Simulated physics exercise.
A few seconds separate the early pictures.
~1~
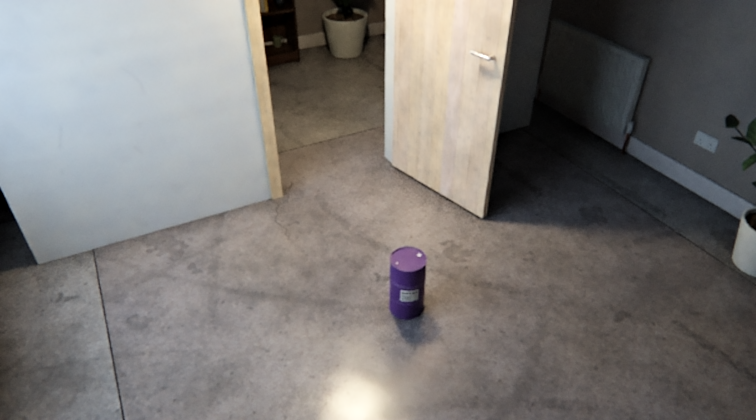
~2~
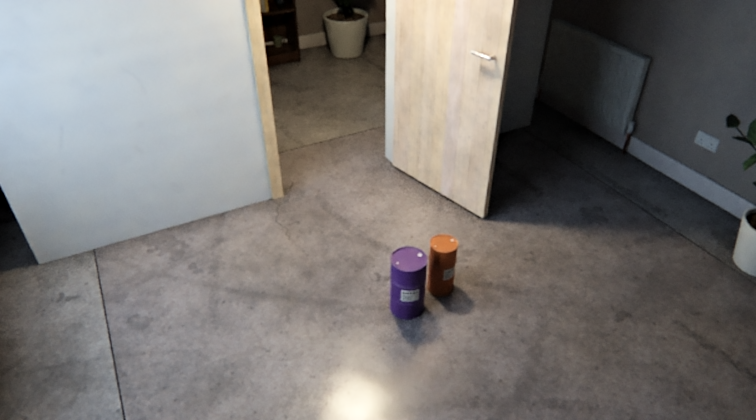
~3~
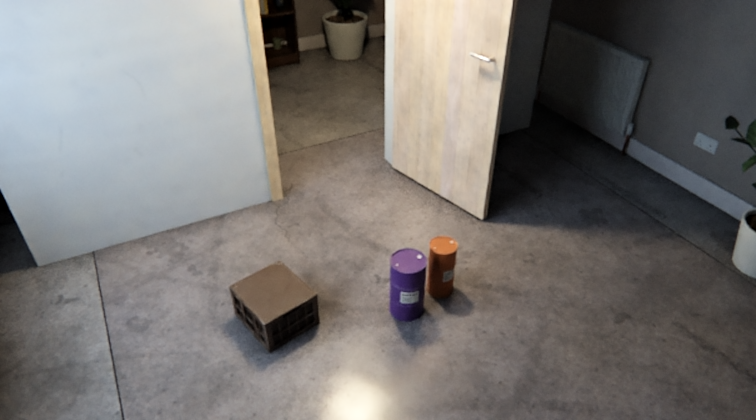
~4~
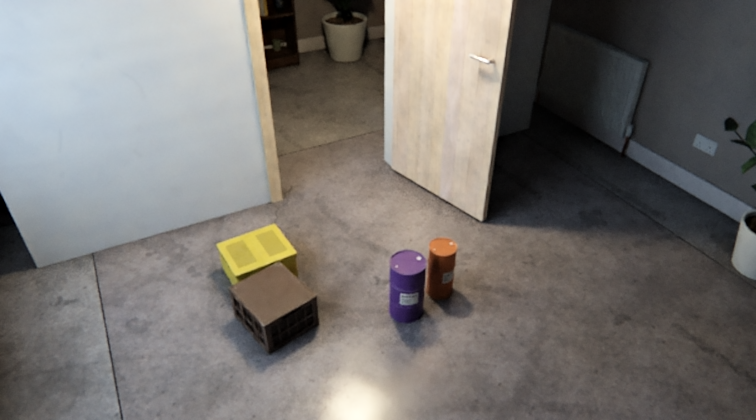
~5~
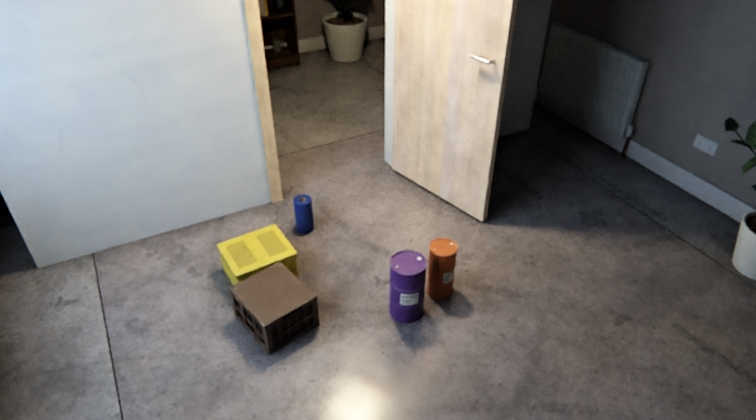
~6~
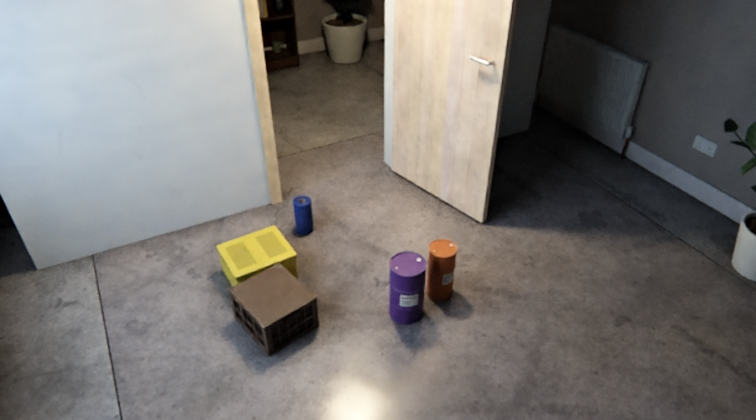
A purple canister is joined by an orange one, brown crate, yellow tote and blue roll.
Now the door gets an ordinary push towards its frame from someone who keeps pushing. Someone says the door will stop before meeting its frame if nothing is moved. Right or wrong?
Wrong.
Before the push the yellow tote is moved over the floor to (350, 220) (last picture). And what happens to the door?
In the end the door is hindered.
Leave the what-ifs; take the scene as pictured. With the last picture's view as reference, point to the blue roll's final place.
Near pixel (294, 216).
Then, 0.60 s on from there, open by 85°.
Then, 1.00 s on from there, open by 53°.
Then, 1.30 s on from there, open by 24°.
Then, 1.50 s on from there, open by 4°; blue roll shifted a little near (294, 216).
In the end, open by 0°; all 5 unmoved. At the end, from the last picture's camera, blue roll near (294, 216).
